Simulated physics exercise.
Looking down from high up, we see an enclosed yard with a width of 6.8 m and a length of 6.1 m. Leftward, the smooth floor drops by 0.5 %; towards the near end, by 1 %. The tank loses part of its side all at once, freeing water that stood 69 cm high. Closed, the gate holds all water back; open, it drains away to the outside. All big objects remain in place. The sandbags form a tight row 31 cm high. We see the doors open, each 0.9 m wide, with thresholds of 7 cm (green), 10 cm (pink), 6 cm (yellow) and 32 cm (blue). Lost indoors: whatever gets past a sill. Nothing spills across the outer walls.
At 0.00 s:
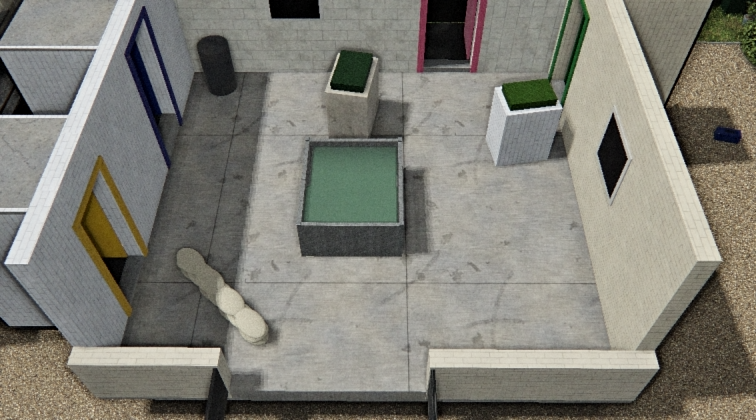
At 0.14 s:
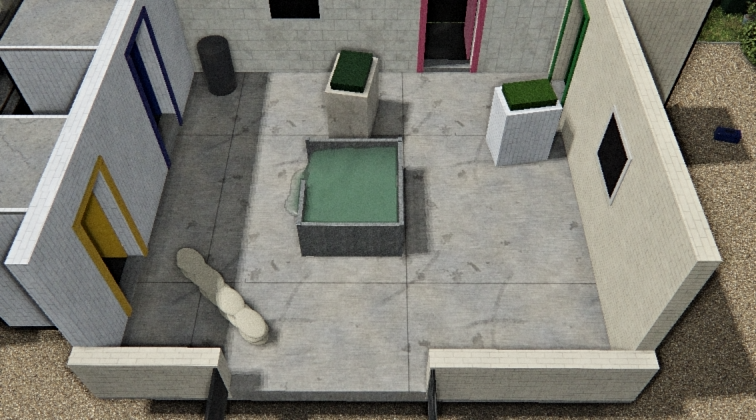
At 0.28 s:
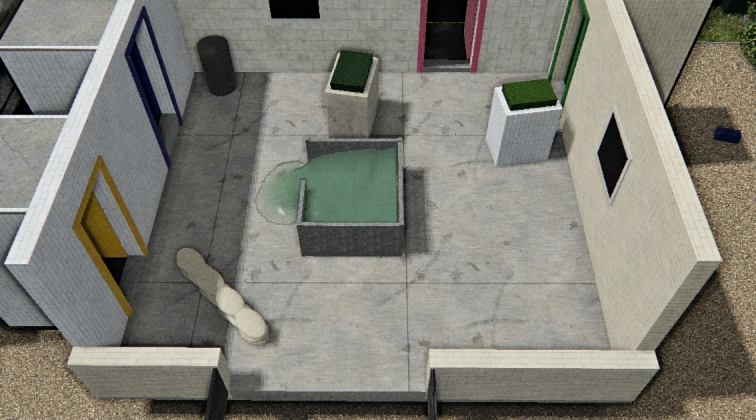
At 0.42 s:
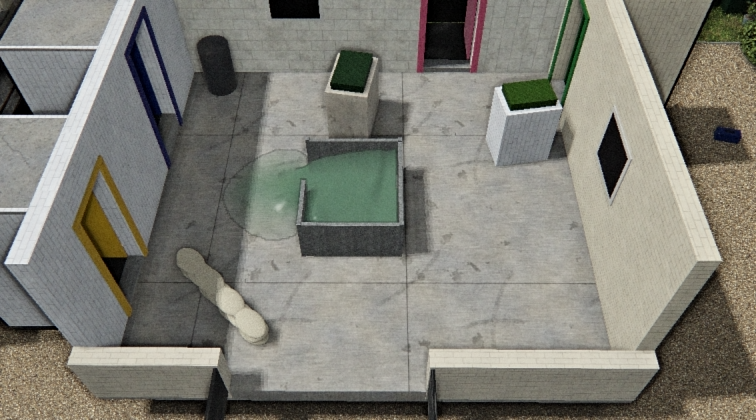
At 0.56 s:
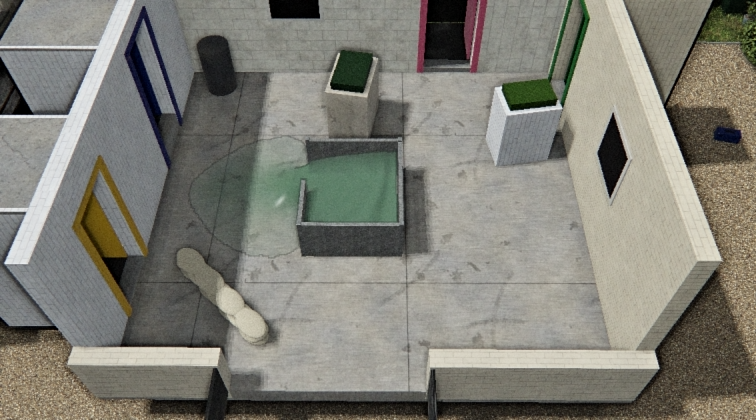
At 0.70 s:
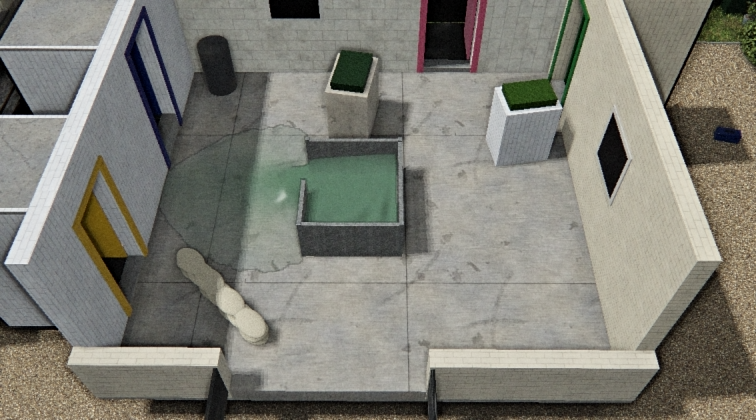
In the video, a square grey tank of green water stands in a walled yard with coloured doorways; its left side opens, and water pours out leftward, spreading across the concrete floor in a widening, thinning sheet.
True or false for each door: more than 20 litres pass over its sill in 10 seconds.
Per door: The green door: False; the pink door: False; the yellow door: True; the blue door: False.
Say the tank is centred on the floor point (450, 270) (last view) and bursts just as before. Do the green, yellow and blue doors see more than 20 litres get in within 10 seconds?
For the green door, the amount is acceptable; for the yellow door, the amount is acceptable; for the blue door, the amount is acceptable.
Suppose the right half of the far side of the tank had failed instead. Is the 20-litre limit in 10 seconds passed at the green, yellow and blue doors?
Then it goes green too high, yellow fine, blue fine.
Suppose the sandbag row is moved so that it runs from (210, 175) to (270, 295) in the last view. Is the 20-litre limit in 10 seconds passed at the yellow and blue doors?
Doors: Yellow stays under / blue stays under.
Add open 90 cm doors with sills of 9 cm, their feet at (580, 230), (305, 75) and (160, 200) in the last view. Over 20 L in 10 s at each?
Taking them in order, the first gets too little, the second too little and the third enough.
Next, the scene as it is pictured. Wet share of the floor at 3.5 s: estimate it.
Around 35 per cent.
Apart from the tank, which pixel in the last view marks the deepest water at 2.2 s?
Roughly at pixel (194, 77).
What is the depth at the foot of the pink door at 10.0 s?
The depth comes to around 1.5 centimetres.
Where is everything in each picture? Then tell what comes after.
The first picture shows the tank at (352, 183) is whole and still, 69 cm deep.
In the second picture, water pours out at (310, 181) and has run 0.5 m, to (296, 213); typically 9 cm deep outside, 69 cm at the tank's back.
In the third picture, the front is at (261, 198), 0.8 m from the gap at (310, 183); 0.7 m2 of floor is under water; 68 cm left at the back of the tank.
In the fourth picture, water pours out at (310, 183) and has run 1.4 m, to (228, 195); typically 7 cm deep outside, 61 cm at the tank's back.
In the fifth picture, water pours out at (311, 183) and has run 1.9 m, to (198, 184); typically 5 cm deep outside, 58 cm at the tank's back.
In the sixth picture, water pours out at (310, 183) and has run 2.5 m, to (167, 178); typically 4 cm deep outside, 58 cm at the tank's back.
After 1.4 s water covers 20 % of the floor and is deepest (32 cm) near (306, 187); green door not reached, pink door not reached, yellow door 8 cm at the sill, 0 L in, blue door 25 cm at the sill, 0 L in.
After 2.2 s water covers 25 % of the floor and is deepest (38 cm) near (194, 77); green door not reached, pink door not reached, yellow door 11 cm at the sill, 11 L in, blue door 19 cm at the sill, 0 L in.
After 3.5 s water covers 35 % of the floor and is deepest (22 cm) near (183, 117); green door not reached, pink door not reached, yellow door 10 cm at the sill, 25 L in, blue door 13 cm at the sill, 0 L in.
After 6.0 s water covers 60 % of the floor and is deepest (12 cm) near (114, 372); green door not reached, pink door 3 cm at the sill, 0 L in, yellow door 7 cm at the sill, 36 L in, blue door 9 cm at the sill, 0 L in.
After 10.0 s water covers 75 % of the floor and is deepest (12 cm) near (114, 372); green door 4 cm at the sill, 0 L in, pink door 2 cm at the sill, 0 L in, yellow door 7 cm at the sill, 45 L in, blue door 5 cm at the sill, 0 L in.
